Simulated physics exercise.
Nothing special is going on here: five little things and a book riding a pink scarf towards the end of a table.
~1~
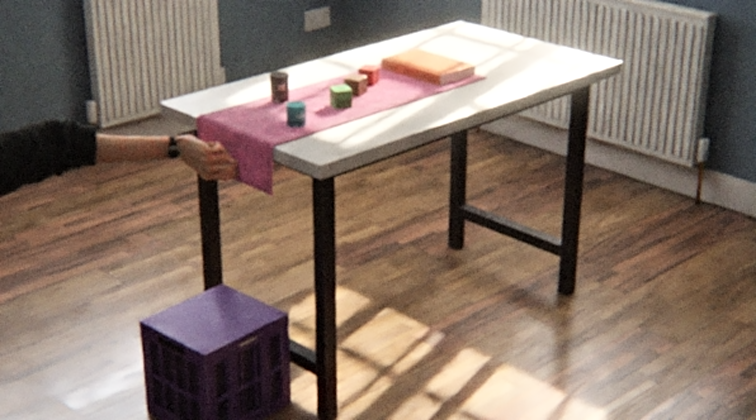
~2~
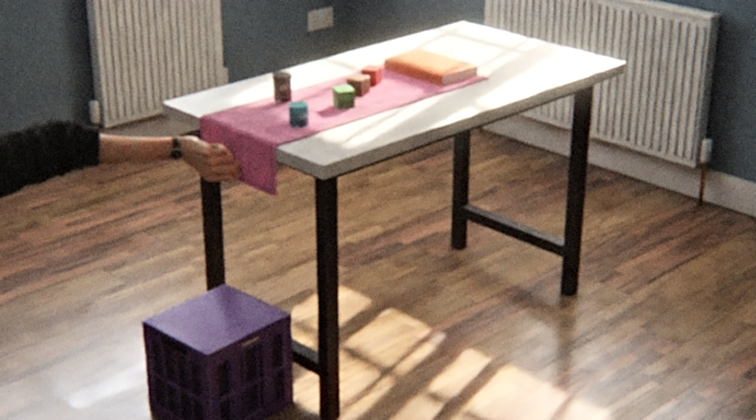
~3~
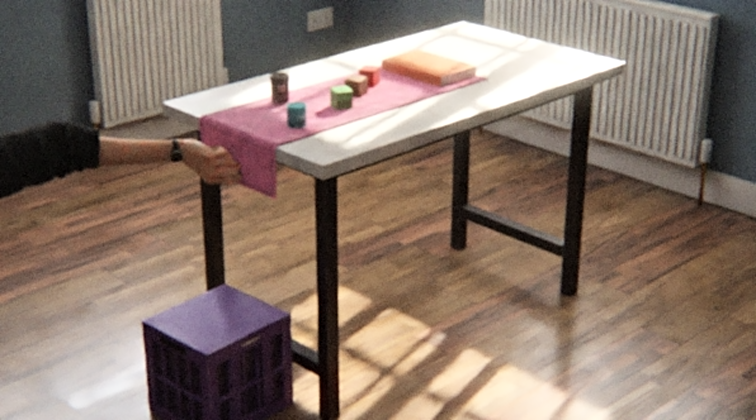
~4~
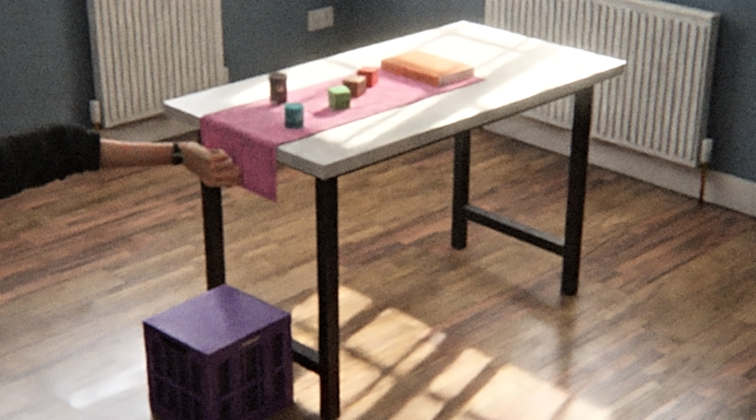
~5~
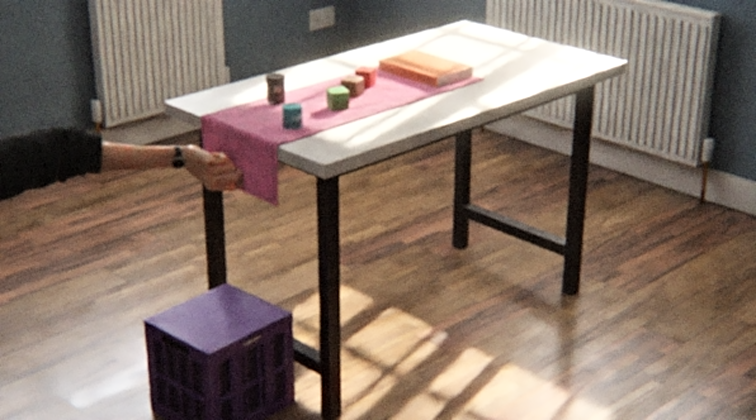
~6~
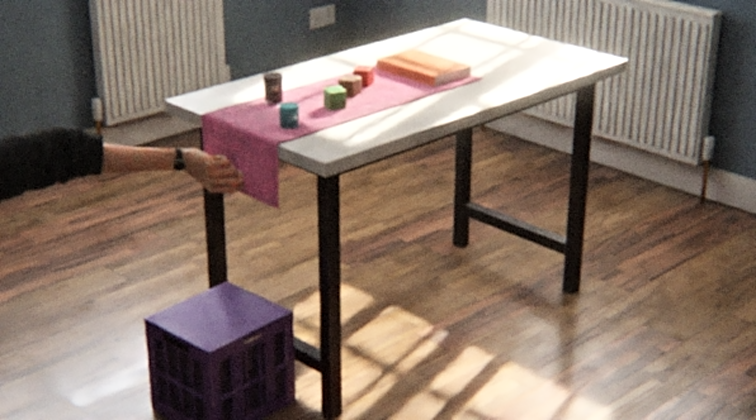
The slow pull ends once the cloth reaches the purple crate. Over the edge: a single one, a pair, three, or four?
It sends three things down.
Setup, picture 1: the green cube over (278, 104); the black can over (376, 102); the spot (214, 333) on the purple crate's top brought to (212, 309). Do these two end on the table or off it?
Note: Green cube lost; black can kept on top.
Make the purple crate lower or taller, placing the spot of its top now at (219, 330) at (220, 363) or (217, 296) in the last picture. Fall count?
The count comes out 4 and 2.
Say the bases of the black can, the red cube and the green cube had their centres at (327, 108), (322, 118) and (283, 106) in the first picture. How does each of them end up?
In the end the black can is no longer on top, the red cube is no longer on top, and the green cube is no longer on top.
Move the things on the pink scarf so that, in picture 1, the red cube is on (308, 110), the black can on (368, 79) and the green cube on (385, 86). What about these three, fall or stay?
The red cube ends up off the top, the black can ends up on top still, the green cube ends up on top still.
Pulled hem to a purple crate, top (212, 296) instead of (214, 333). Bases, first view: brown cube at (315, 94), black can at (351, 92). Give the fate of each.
As for the brown cube, it stays in place; as for the black can, it stays in place.
Early on, hem near (242, 274); turquoise pot and black can gone.
Midway, hem on the crate; turquoise pot, black can and green cube gone.
Finally, hem on the crate; turquoise pot, black can and green cube gone. It carries off three.
